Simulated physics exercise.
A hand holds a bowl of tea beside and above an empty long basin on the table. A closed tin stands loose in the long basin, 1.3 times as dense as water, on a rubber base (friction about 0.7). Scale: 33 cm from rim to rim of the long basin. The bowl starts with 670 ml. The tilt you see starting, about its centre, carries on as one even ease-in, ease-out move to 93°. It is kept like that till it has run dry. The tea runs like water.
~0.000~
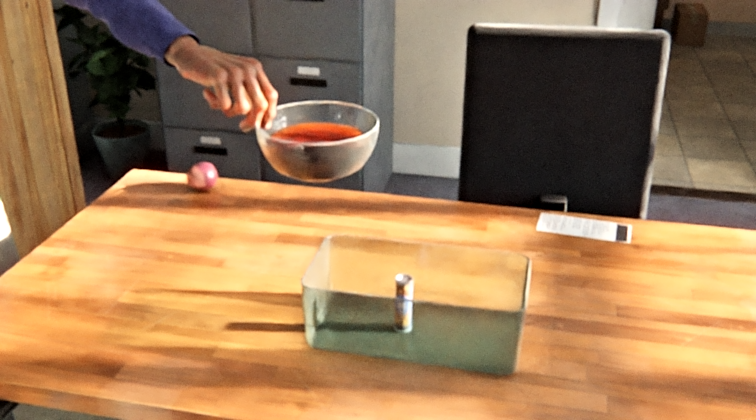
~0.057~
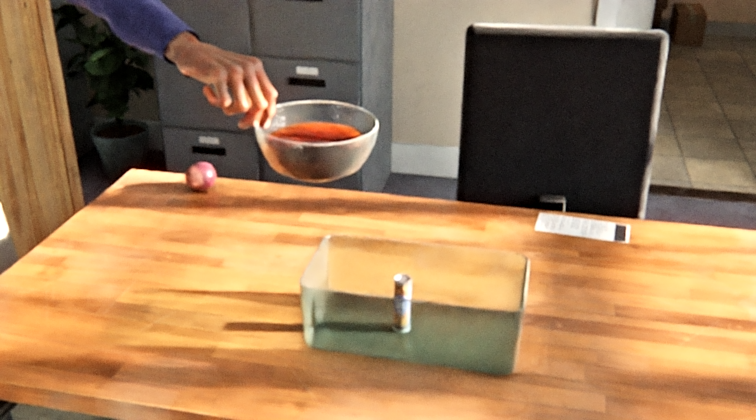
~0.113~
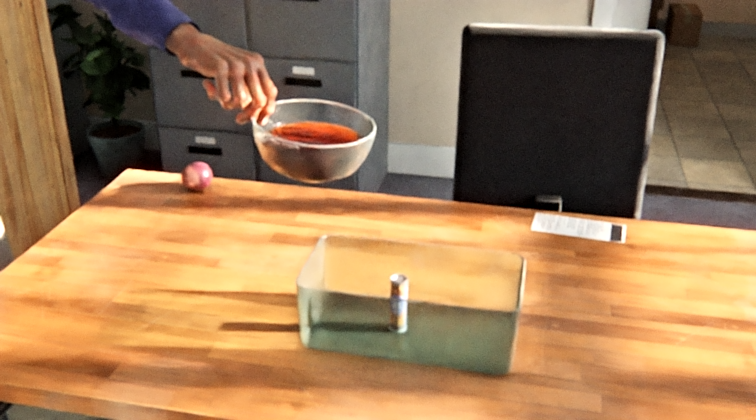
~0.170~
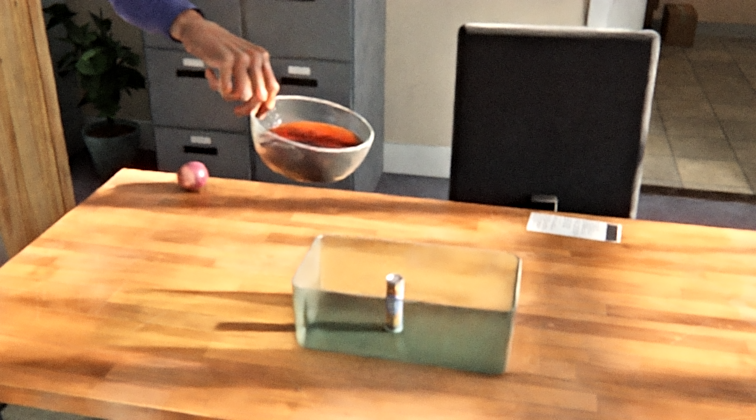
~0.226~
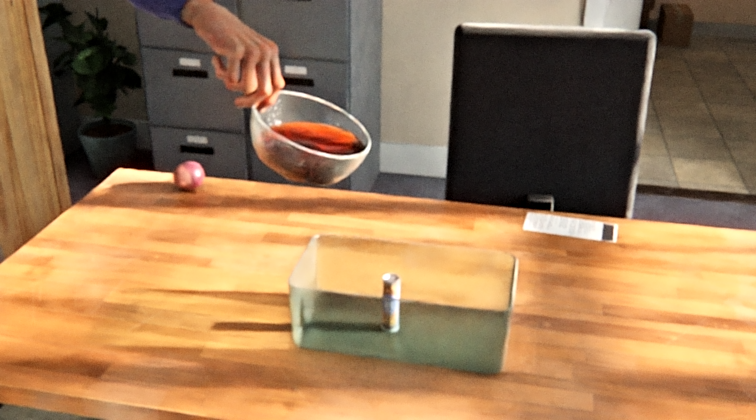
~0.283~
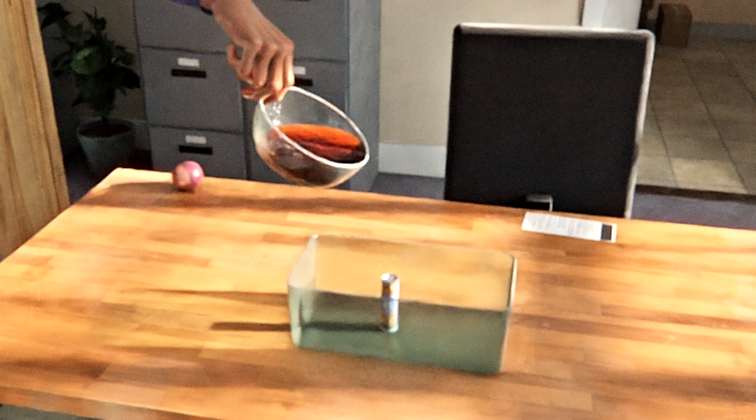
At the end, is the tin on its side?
The tin stays up.
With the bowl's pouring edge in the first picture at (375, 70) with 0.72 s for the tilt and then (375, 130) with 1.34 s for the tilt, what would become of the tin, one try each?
First it goes over; then it stays up.
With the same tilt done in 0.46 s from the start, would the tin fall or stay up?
The tin remains upright.
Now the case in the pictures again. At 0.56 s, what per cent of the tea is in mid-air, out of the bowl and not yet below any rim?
Near 54 in a hundred.
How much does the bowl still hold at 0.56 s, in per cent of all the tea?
Some 24 per cent.
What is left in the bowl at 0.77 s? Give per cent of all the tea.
Near 4 in a hundred.
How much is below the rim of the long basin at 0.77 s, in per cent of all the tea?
Near 86 in a hundred.
Then, 0.56 s in, the tilt is 83° and 25 per cent is still to pour; the tin stands where it began.
Then, 0.77 s in, the tilt is 93° and 4 per cent is still to pour; the tin stands where it began.
Then, 0.99 s in, the tilt is 93° and 0 per cent is still to pour; the tin leans 6°.
Then, 1.22 s in, the tilt is 93° and 0 per cent is still to pour; the tin stands where it began.
Finally, the tin stands where it began.
